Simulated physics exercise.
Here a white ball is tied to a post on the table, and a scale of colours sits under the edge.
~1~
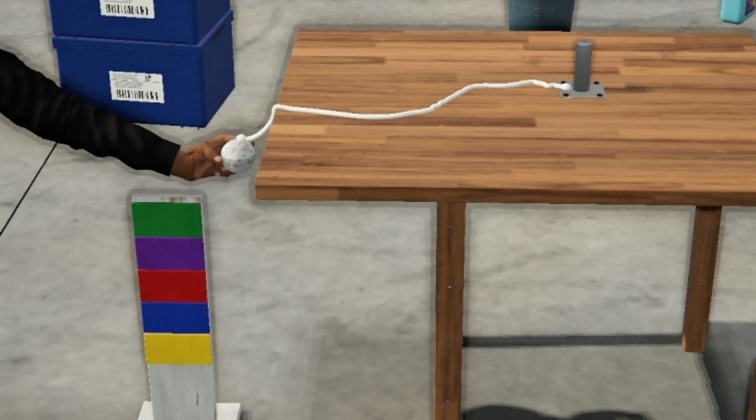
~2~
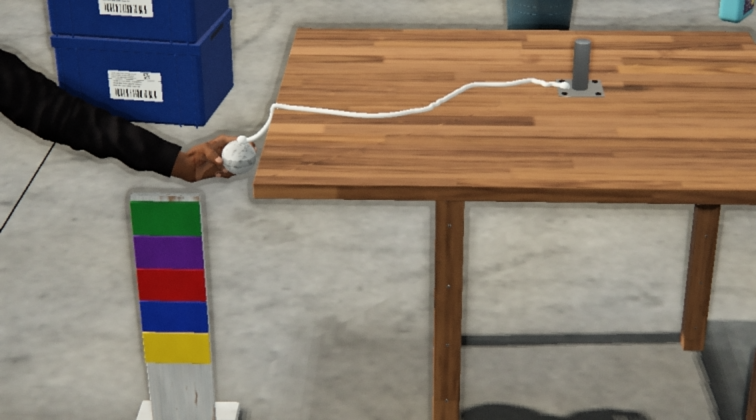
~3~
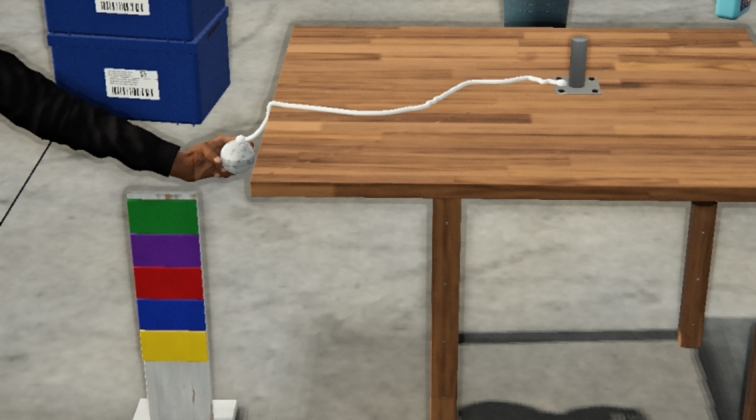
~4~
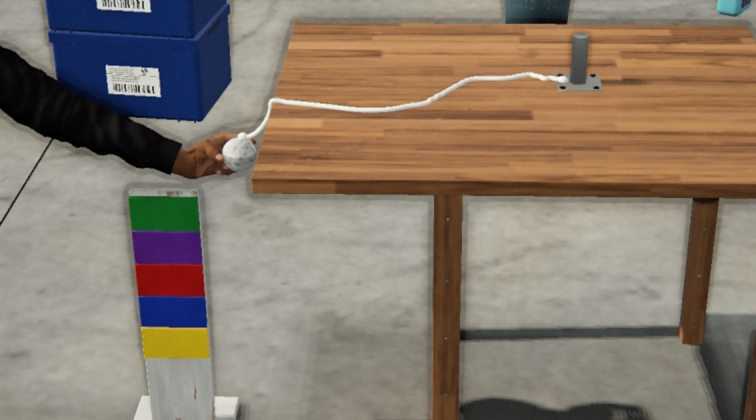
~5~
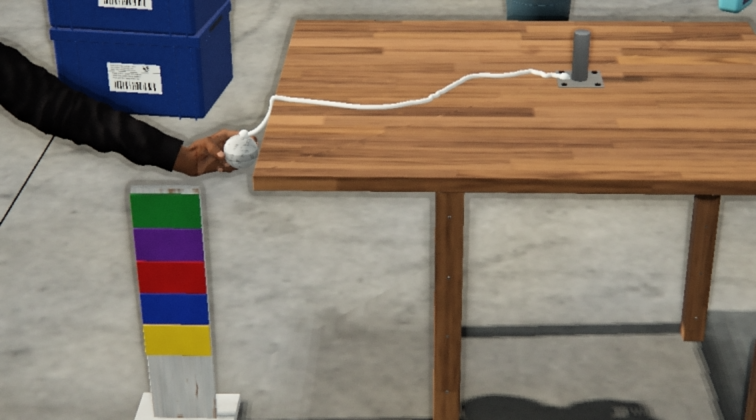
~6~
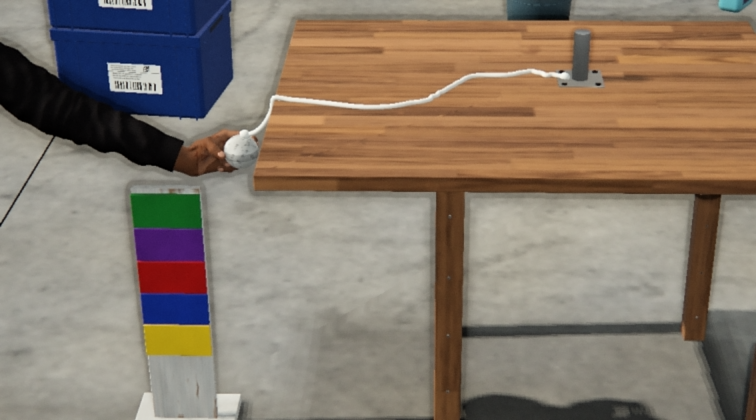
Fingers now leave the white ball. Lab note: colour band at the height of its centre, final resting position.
Centre at rest: Green band.
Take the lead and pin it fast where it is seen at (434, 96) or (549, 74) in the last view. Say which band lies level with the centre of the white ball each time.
First try no band, second try green.
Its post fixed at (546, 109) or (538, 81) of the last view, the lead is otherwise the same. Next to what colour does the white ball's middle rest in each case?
Result 1: Purple. Result 2: Purple.
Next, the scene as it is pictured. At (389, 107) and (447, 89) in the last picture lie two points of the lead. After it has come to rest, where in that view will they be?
(345, 93) and (421, 88), roughly.
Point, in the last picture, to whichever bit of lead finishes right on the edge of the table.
The point sits close to (320, 103).
A little later, ball near (266, 200); level with green.
Next, ball near (275, 206); level with green.
Later still, ball near (287, 209); level with green.
When it is over, ball near (285, 209); level with green. Its centre hangs level with the green band.
